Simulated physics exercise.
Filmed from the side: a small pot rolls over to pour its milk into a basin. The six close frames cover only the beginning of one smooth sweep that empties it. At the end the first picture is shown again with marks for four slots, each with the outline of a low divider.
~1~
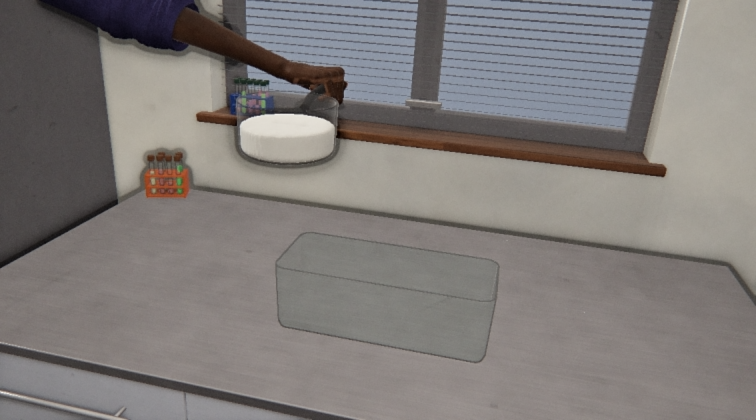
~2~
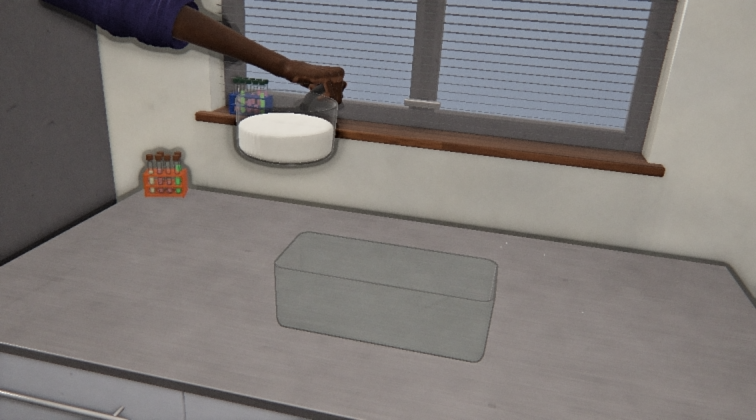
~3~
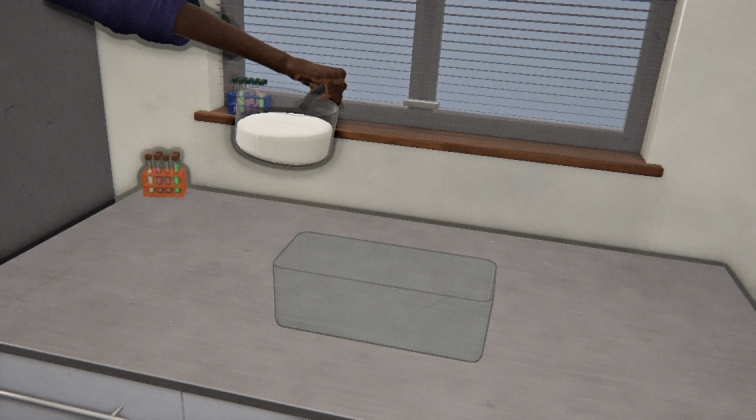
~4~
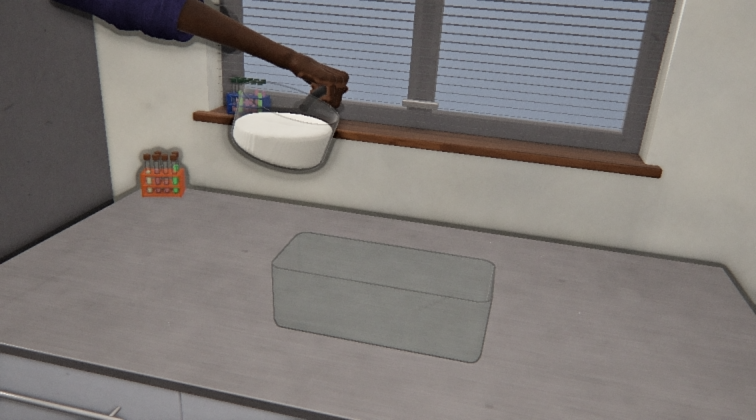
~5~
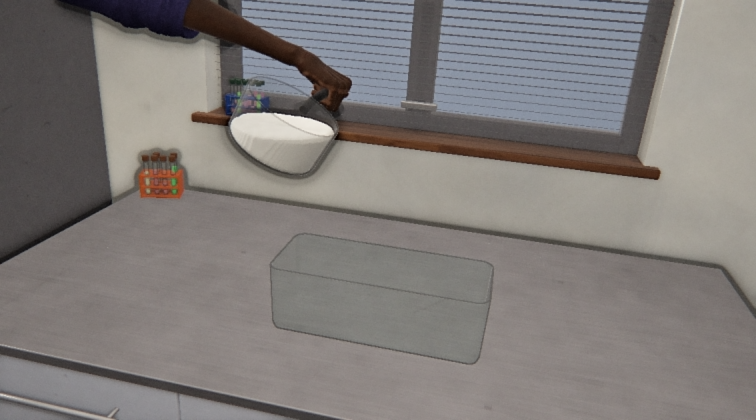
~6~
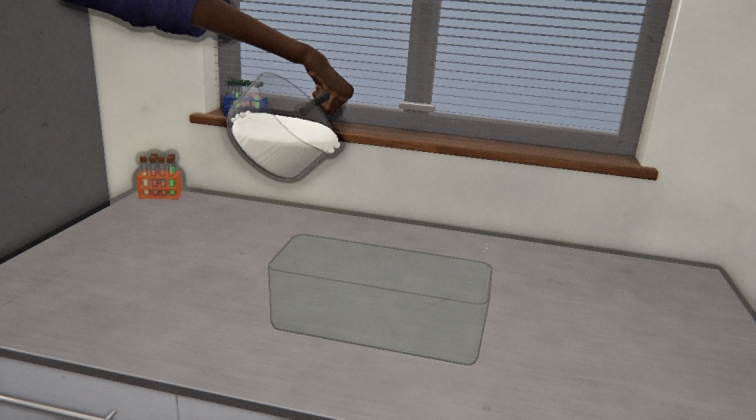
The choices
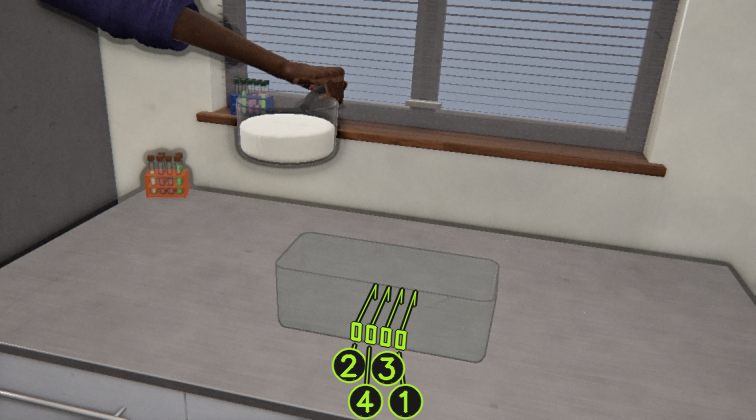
On a grey counter by a window, a hand gradually tilts a clear pot of milk until some slips over its lip.
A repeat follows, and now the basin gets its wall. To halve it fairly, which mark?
2 is best.
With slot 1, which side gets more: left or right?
More ends on the left.
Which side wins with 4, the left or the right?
The left side.
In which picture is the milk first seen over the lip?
Picture 6.
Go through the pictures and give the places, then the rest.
Upright, lip at (334, 105); basin from (279, 322) to (485, 361); nothing has left yet.
Upright, lip at (334, 106); nothing has left yet.
Tipped about 8°, lip at (335, 112); nothing has left yet.
Tipped about 17°, lip at (336, 121); nothing has left yet.
Tipped about 29°, lip at (335, 133); nothing has left yet.
Tipped about 42°, lip at (331, 146); milk is over the lip, down to (331, 146).
On the marked copy, 1 at (398, 352); 2 at (354, 344); 3 at (384, 350); 4 at (369, 347).
For slot 1, about 76 % ends left of the wall and 21 % right of it; 3 % is lost outside.
For slot 2, about 51 % ends left of the wall and 47 % right of it.
For slot 3, about 82 % ends left of the wall and 15 % right of it; 3 % is lost outside.
For slot 4, about 72 % ends left of the wall and 24 % right of it; 3 % is lost outside.
